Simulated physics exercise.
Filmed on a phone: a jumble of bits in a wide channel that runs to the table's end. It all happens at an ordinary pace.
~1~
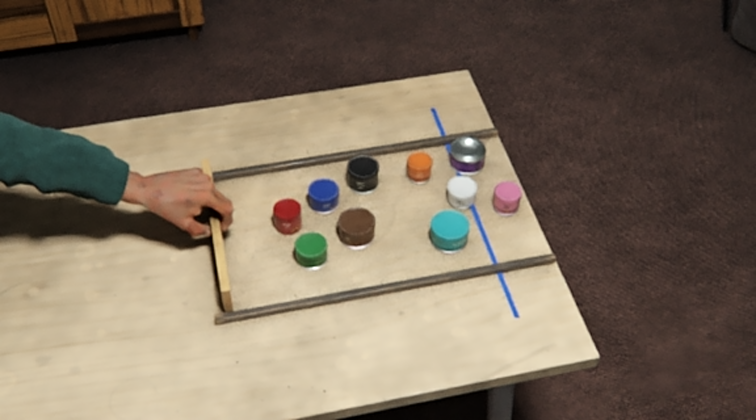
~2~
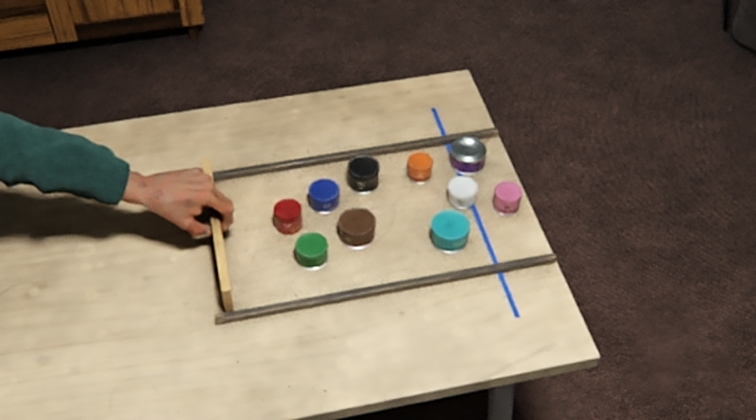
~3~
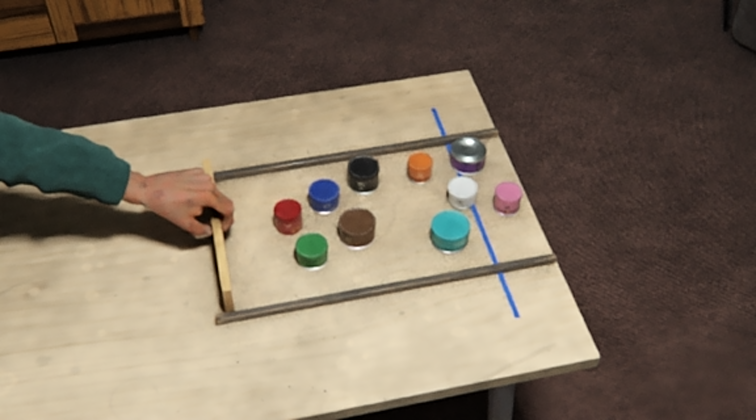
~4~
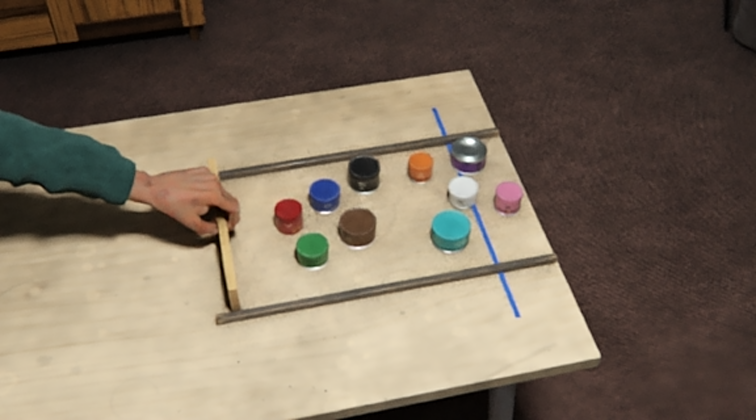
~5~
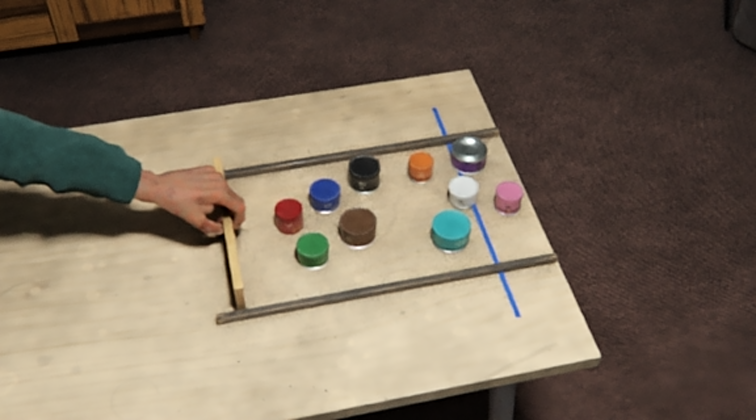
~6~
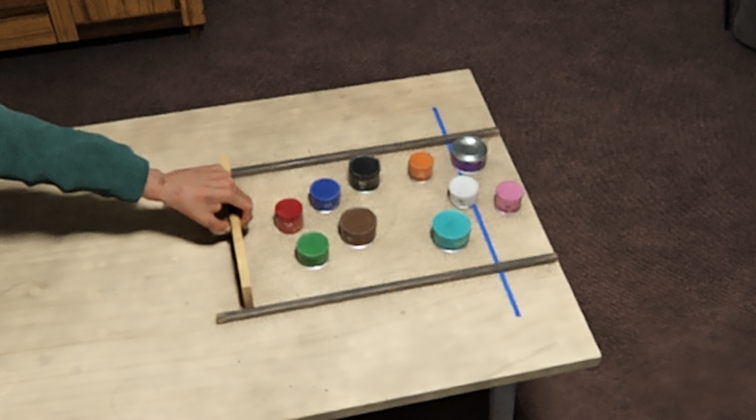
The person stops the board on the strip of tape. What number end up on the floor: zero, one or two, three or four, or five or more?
The number that fall off is one or two.
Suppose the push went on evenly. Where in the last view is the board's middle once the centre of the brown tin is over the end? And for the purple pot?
At (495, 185) for the brown tin; at (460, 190) for the purple pot.
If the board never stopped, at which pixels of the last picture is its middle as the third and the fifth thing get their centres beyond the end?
About (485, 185), then (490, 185).
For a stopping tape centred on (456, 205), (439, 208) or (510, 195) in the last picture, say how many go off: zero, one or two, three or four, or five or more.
For each place: Not one; none; five or over.
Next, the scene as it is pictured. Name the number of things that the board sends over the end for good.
In all, 2 of them.
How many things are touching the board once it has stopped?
In contact: 4.
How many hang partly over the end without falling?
That would be 1.
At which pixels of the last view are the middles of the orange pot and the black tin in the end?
The orange pot stops around (495, 152); the black tin around (468, 144).
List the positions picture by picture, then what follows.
Pink tin (507, 199); purple pot (468, 156); white pot (462, 193); board (217, 233); tape (471, 203), in the first frame.
Purple pot (468, 156); turquoise tin (450, 232), in the second frame.
White pot (462, 193); brown tin (357, 228), in the third frame.
Pink tin (508, 199); green tin (313, 251), in the fourth frame.
Purple pot (469, 156); orange pot (421, 168), in the fifth frame.
Pink tin (509, 198); purple pot (469, 155); white pot (463, 192); board (236, 229); tape (473, 202), in the sixth frame.
Soon after, none off yet; pink tin at rest near (509, 198); purple pot at rest near (469, 155); white pot at rest near (463, 192).
By the end, the number that fall off is one or two; fallen, purple pot and pink tin.
